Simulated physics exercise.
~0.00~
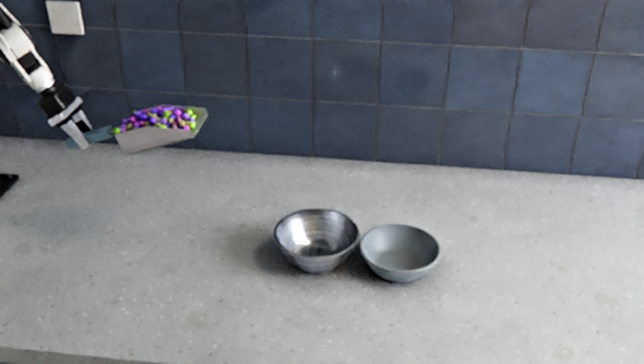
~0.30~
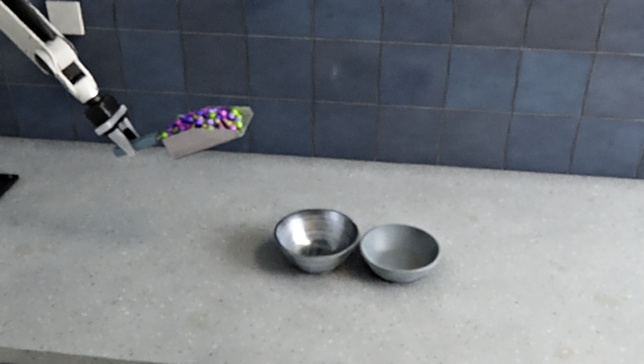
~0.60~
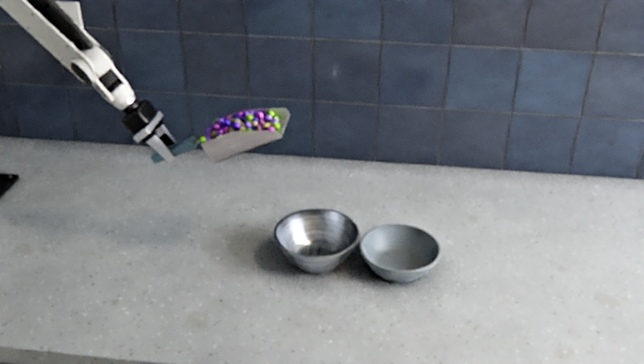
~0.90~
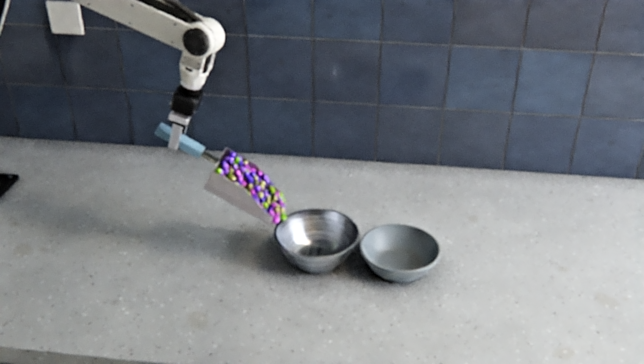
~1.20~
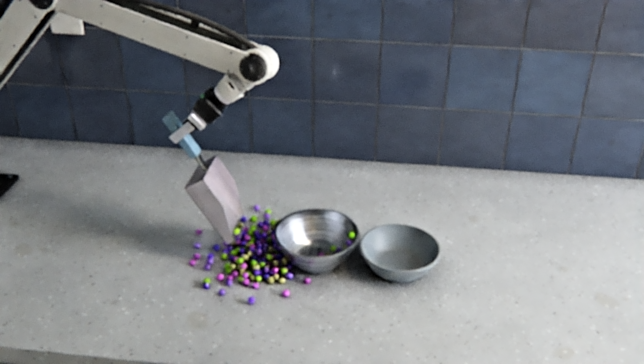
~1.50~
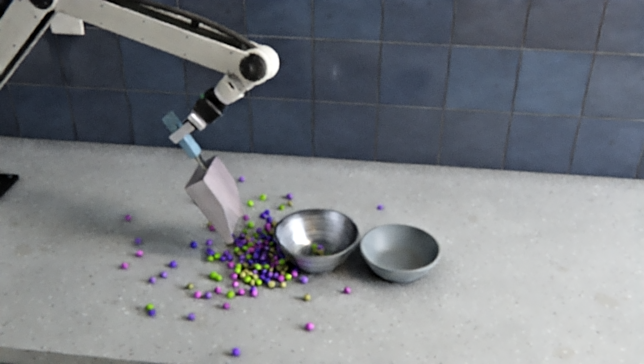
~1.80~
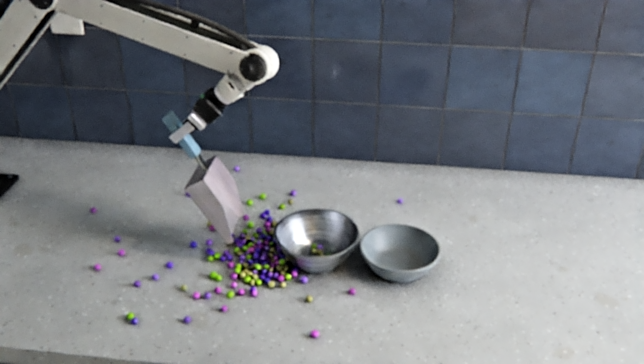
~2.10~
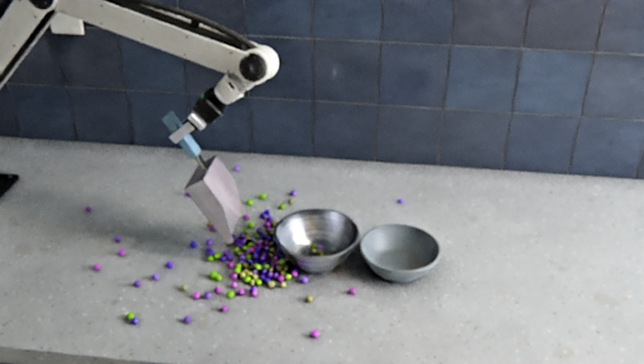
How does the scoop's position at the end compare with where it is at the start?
At the start the scoop is held up at the far left, in front of the tiled wall. By the end it is farther right and lower, just above the counter to the left of the two bowls.
